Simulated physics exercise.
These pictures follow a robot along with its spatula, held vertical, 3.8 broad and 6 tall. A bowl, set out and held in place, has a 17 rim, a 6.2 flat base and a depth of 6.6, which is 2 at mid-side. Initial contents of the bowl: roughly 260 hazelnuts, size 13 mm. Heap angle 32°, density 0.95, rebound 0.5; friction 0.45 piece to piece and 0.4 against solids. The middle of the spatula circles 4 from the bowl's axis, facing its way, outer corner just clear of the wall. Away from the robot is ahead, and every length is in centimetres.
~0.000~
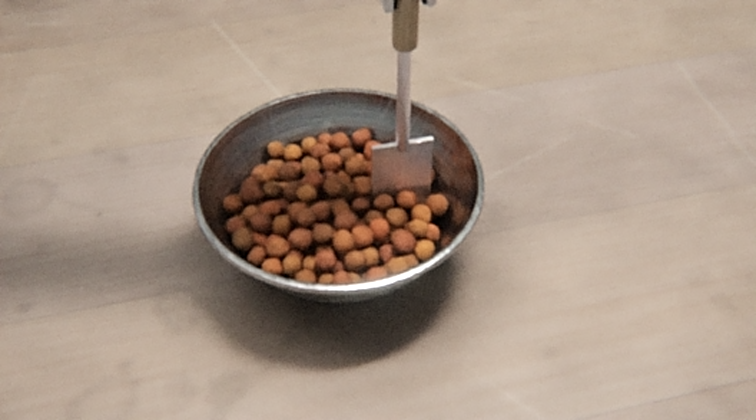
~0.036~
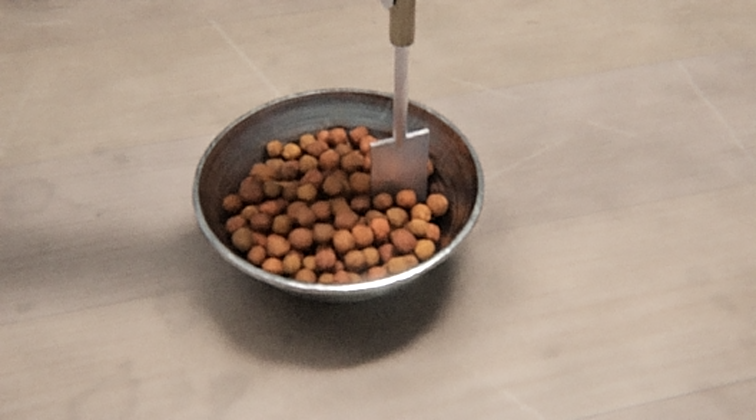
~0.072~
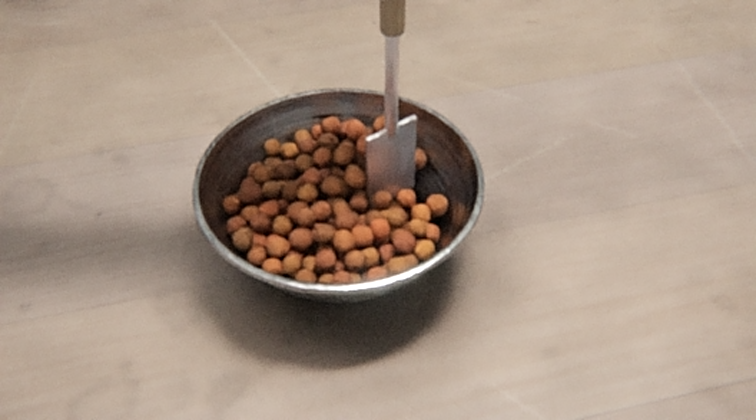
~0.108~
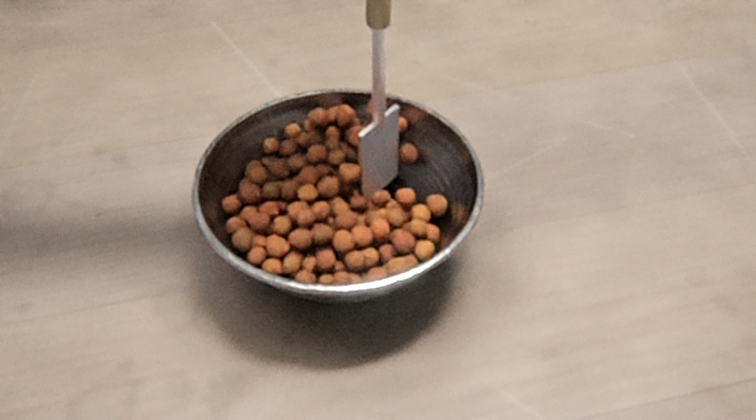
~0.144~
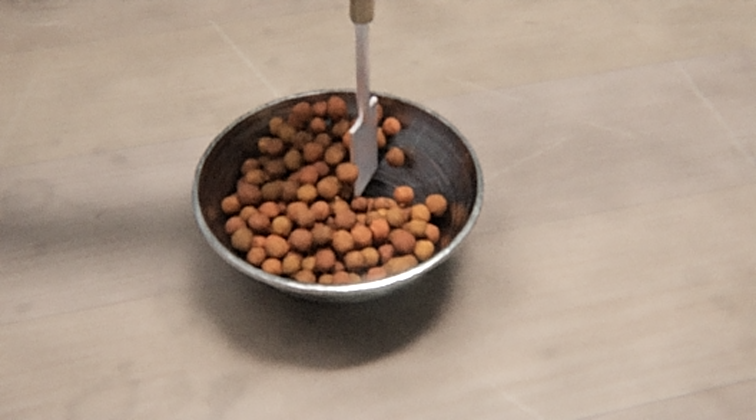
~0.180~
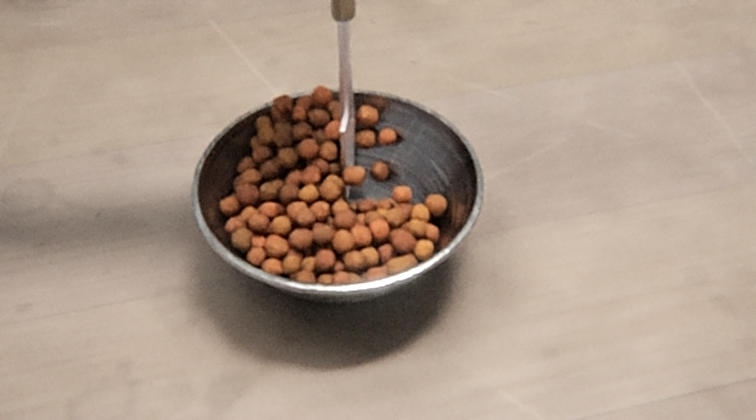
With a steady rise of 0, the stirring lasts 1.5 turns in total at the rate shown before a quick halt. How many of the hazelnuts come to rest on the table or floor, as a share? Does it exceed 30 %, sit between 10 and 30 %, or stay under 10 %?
It sits between 10 and 30 %.
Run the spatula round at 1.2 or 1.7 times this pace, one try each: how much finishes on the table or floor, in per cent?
Around 30 percent on the first try and 35 percent on the second.
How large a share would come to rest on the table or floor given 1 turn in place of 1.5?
Then roughly 15 percent.
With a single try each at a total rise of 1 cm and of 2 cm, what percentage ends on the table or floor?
Near 20 in a hundred, then 10 in a hundred.
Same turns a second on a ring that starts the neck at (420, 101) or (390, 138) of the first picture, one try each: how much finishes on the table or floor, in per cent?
15 and 15 %.
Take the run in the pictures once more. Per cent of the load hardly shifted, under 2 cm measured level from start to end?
About 10 percent.
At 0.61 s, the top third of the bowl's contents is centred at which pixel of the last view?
I'd put it at around (384, 237).
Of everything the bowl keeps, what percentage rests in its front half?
Estimate: Some 65 %.
After 0.61 s, 254° round, highest piece 10 above the table; 240 in the bowl, 16 on the table or floor, 9 in flight or on the tool.
After 1.04 s, 79° round, highest piece 8 above the table; 222 in the bowl, 43 on the table or floor.
After 1.45 s, 180° round, highest piece 8 above the table; 210 in the bowl, 55 on the table or floor.
After 2.15 s, 180° round, highest piece 7 above the table; 210 in the bowl, 55 on the table or floor.
In the end, 210 in the bowl, 55 on the table or floor. That is 21 % on the table or floor.
